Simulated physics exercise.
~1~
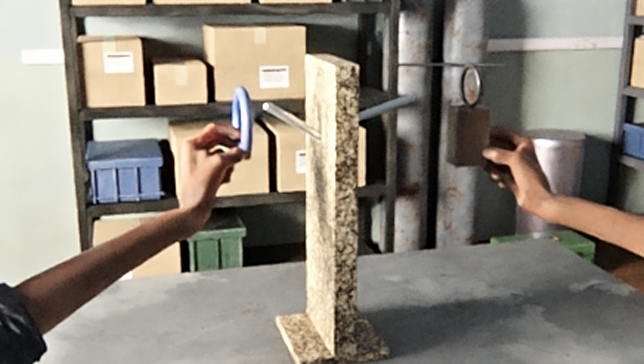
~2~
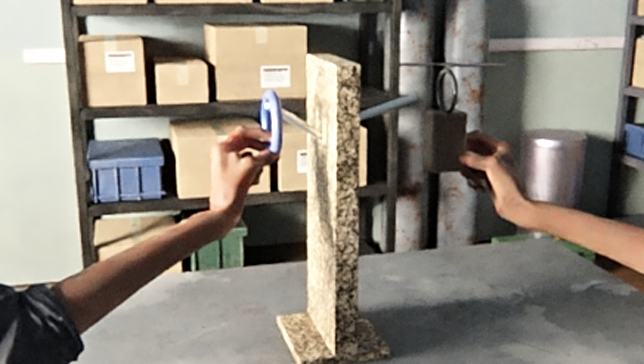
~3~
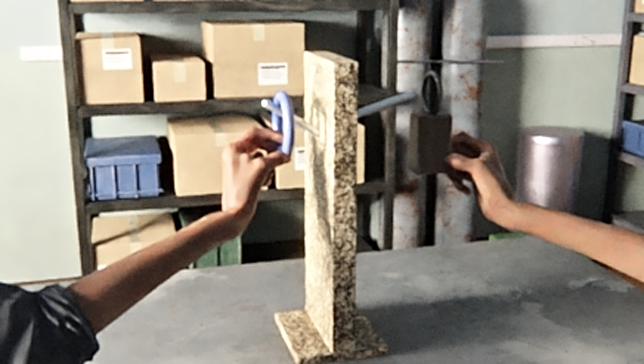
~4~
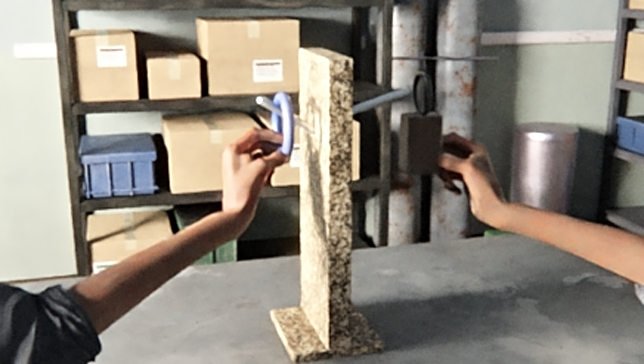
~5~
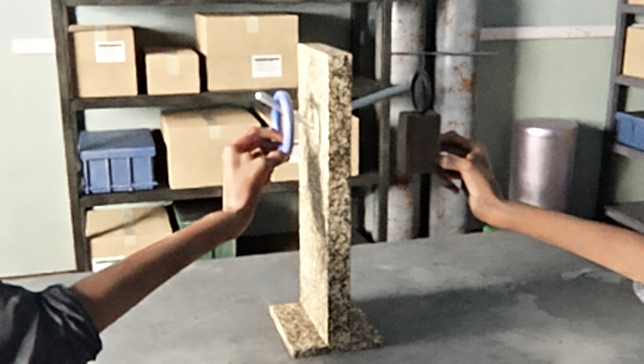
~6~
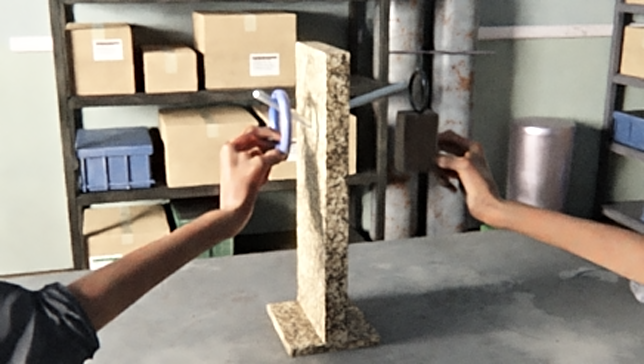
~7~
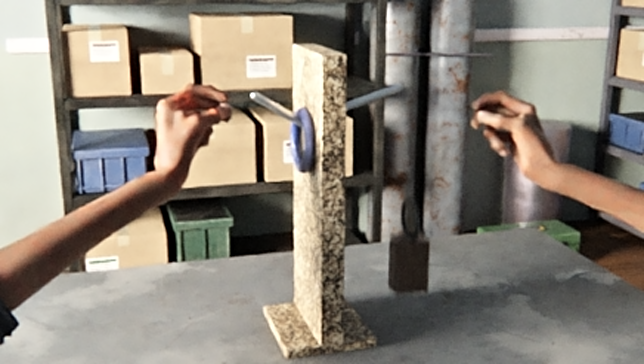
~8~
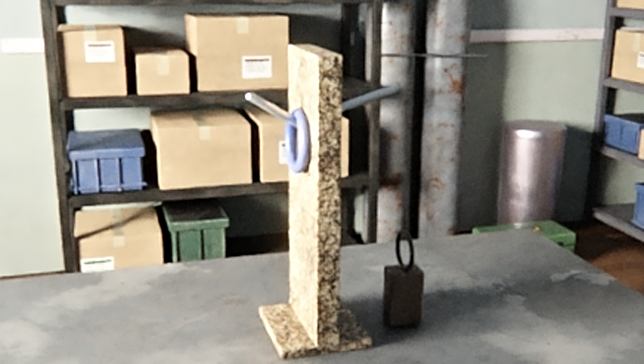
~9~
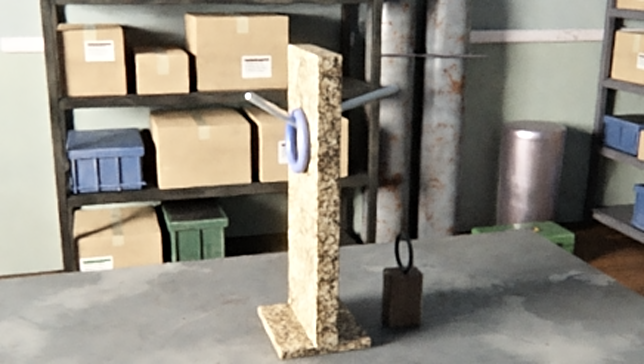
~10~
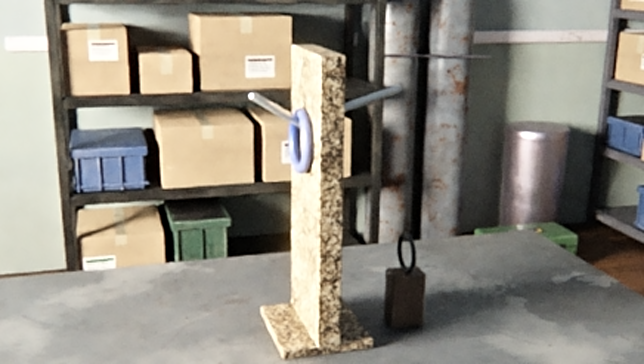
At the start, two hands reach in from either side of a speckled upright stand on a grey table, the left one holding a blue ring and the right one a brown, block-like pouch with a ring on top. Both hands move inward, bringing the objects toward the pegs that stick out from the stand. They hold them there briefly, then let go and draw back. The blue ring tips and settles, hanging against the stand, while the brown pouch drops to the tabletop. At the end, the ring still hangs and the pouch stands upright beside the base.
